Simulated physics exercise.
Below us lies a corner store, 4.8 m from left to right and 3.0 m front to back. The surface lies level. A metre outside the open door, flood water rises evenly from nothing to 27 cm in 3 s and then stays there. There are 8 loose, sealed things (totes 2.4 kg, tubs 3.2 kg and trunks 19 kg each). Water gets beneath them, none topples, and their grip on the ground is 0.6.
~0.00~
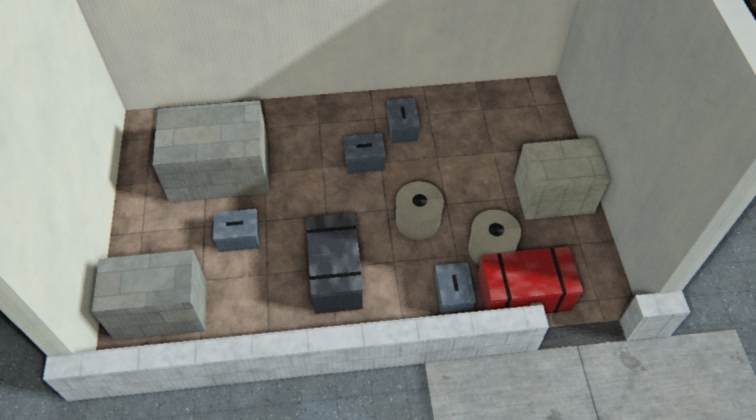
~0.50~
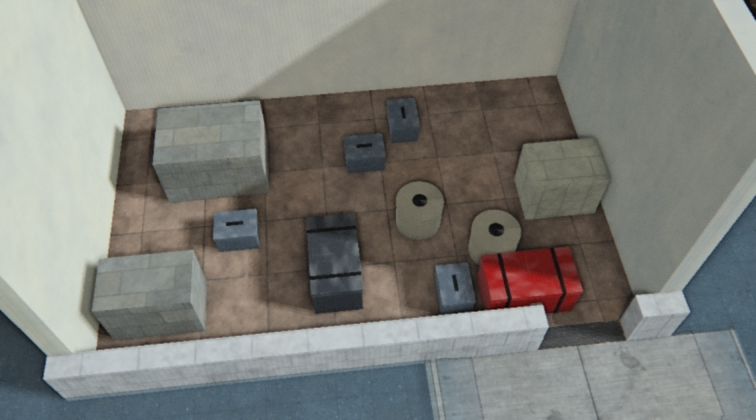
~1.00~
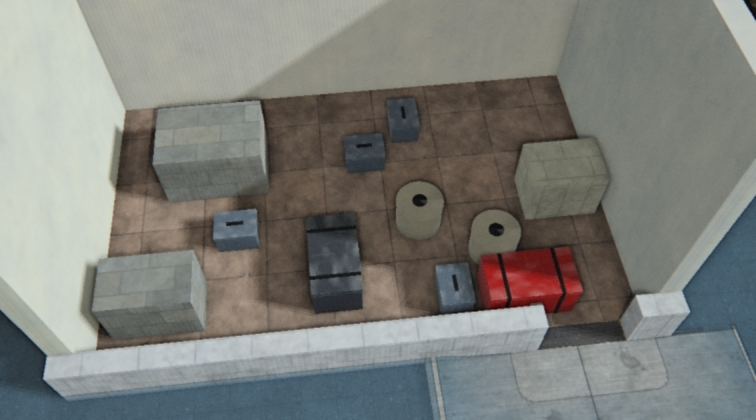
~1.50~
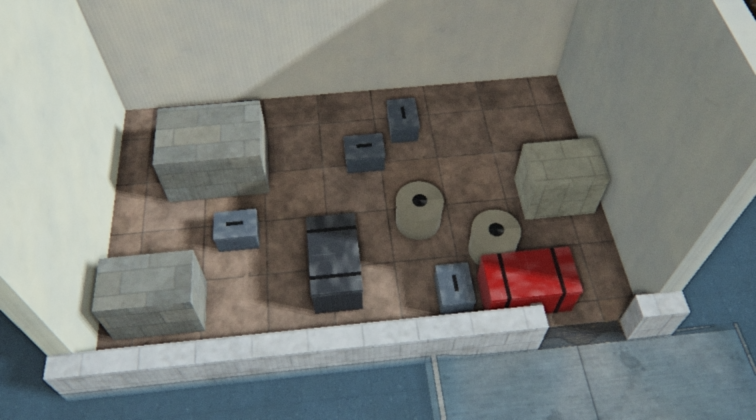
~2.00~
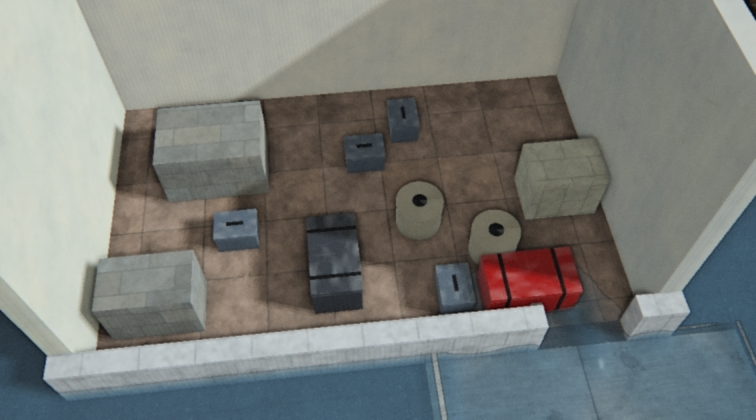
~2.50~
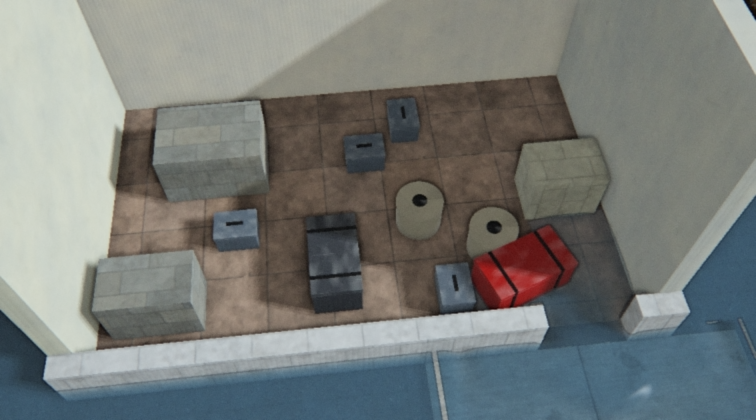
At the start, crates, blocks and a red trunk sit still on the tiled floor of a walled room, with paving outside the doorway. Blue water spreads across the ground outside, covers the paving and creeps in through the opening. The red trunk then swivels slightly, while everything else stays in place.
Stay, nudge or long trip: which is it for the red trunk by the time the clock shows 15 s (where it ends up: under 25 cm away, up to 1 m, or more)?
Red trunk ends far away.
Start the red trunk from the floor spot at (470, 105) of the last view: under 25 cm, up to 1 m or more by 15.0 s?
It moves a short way.
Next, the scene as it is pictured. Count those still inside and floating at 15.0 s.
8 of them.
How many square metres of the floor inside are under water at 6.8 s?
Roughly 12 m2.
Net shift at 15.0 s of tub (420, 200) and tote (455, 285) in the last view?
In that order: 60 cm, 100 cm.
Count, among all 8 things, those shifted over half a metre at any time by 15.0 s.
8 of them.
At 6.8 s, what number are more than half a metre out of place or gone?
5 of them.
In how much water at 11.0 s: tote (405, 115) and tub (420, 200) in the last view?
Roughly 14 and 14 cm.
After 3.5 s the red trunk is near (478, 214), 0.7 m from its start, aground; 0 afloat.
After 6.8 s the red trunk is near (319, 119), 2.6 m from its start, afloat; 5 afloat.
After 11.0 s the red trunk is near (304, 114), 2.7 m from its start, afloat; 8 afloat.
After 15.0 s the red trunk is near (171, 98), 4.0 m from its start, afloat; 8 afloat.
